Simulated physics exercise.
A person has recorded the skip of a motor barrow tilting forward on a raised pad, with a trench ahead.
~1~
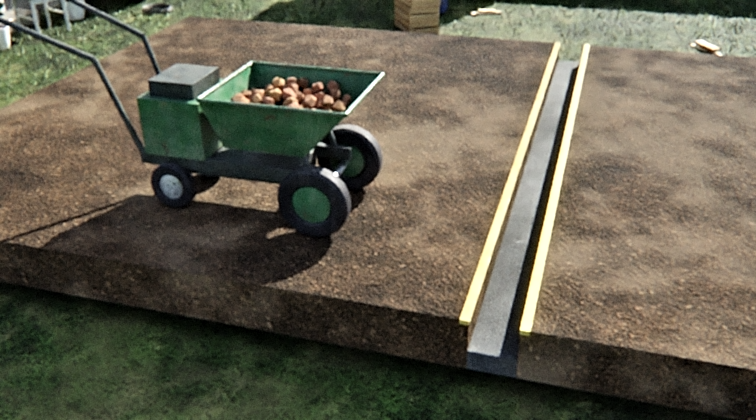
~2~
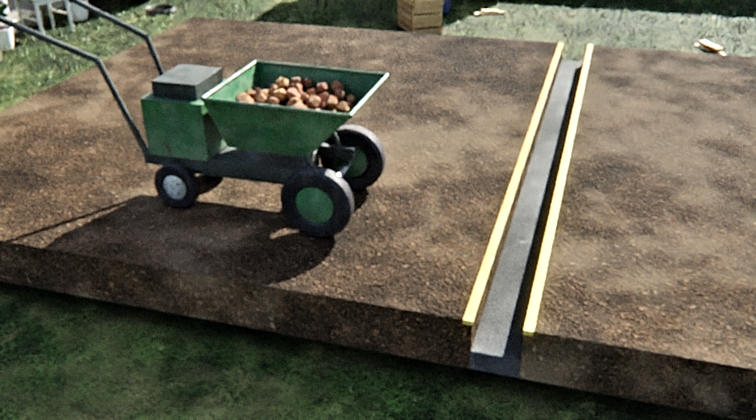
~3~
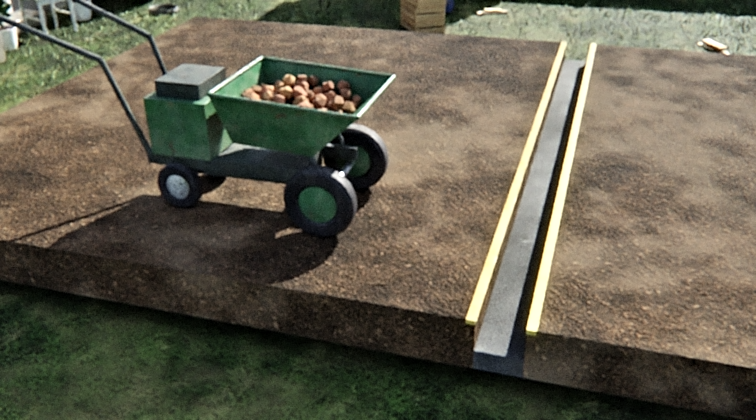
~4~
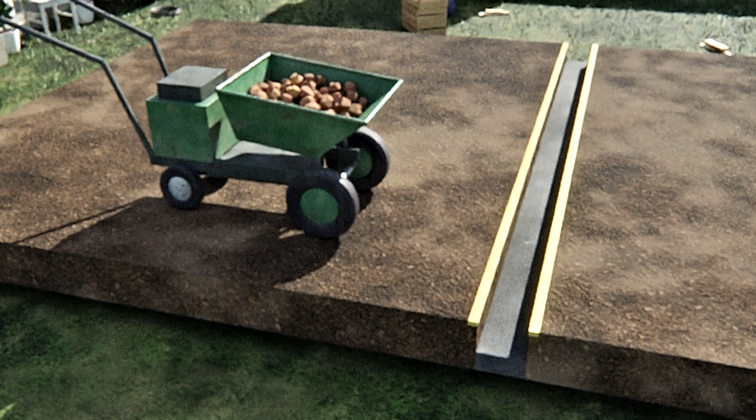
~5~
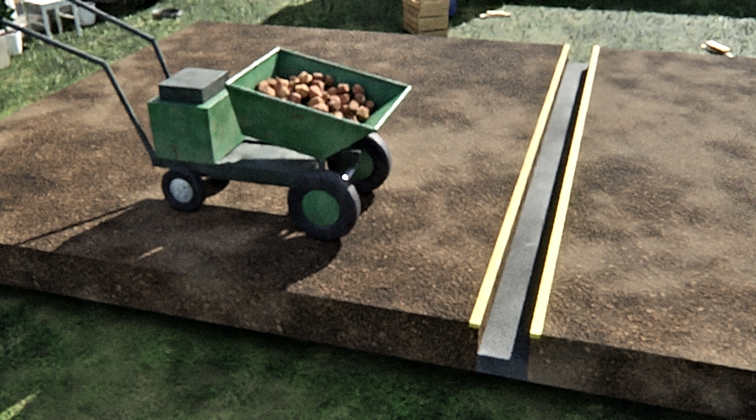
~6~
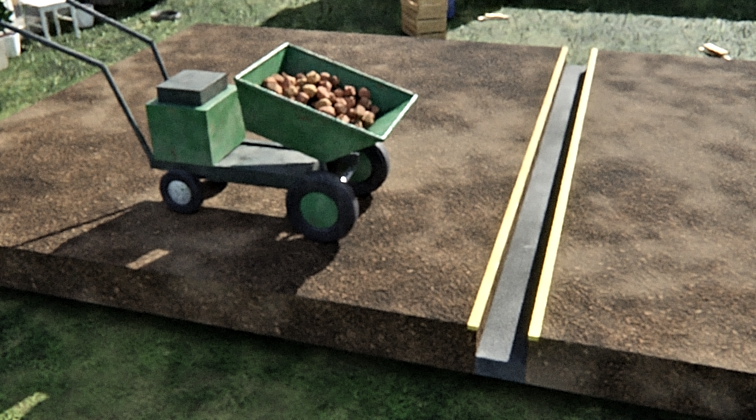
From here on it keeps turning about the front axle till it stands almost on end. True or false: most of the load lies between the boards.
False.
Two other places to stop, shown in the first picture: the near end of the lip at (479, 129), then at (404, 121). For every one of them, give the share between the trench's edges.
0 per cent, then 80 per cent.
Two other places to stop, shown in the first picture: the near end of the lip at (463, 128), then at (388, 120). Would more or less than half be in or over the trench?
A minority, then the bulk.
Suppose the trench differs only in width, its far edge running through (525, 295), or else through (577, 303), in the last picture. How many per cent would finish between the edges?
The first case gives around 20 percent, and the second around 30 percent.
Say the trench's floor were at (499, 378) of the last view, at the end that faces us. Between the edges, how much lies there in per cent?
The share would be roughly 20 per cent.
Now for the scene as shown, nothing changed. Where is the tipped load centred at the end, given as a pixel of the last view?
I'd put the middle somewhere around (479, 228).
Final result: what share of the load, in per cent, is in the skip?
Result: Close to 10 per cent.
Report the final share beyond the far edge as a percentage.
It works out to roughly 0 percent.
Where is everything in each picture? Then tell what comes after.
Lip of the skip at (345, 115), level; top of the load at (275, 95), clay clods; first edge of the trench at (477, 284); far edge at (533, 293), the trench under half as wide as the skip, and about half as deep as wide, in the first frame.
Lip of the skip at (350, 116), level; top of the load at (279, 95), in the second frame.
Lip of the skip at (357, 118), tipped barely; top of the load at (286, 93), in the third frame.
Lip of the skip at (365, 123), tipped a little; top of the load at (293, 92), in the fourth frame.
Lip of the skip at (375, 131), tipped a little; top of the load at (289, 95), in the fifth frame.
Lip of the skip at (382, 140), tipped clearly; top of the load at (287, 98); first edge of the trench at (485, 289); far edge at (542, 298), in the sixth frame.
Soon after the last picture, skip tipped steeply; all in the skip.
A little later, skip tipped steeply; most in the skip; about a quarter short of the trench; a stray few falling.
Later still, skip tipped right over; a small part in the skip; about two thirds short of the trench; about a quarter in or heaped over the trench; a stray few beyond it.
At rest, skip tipped right over; a small part in the skip; about two thirds short of the trench; about a quarter in or heaped over the trench; a stray few beyond it.
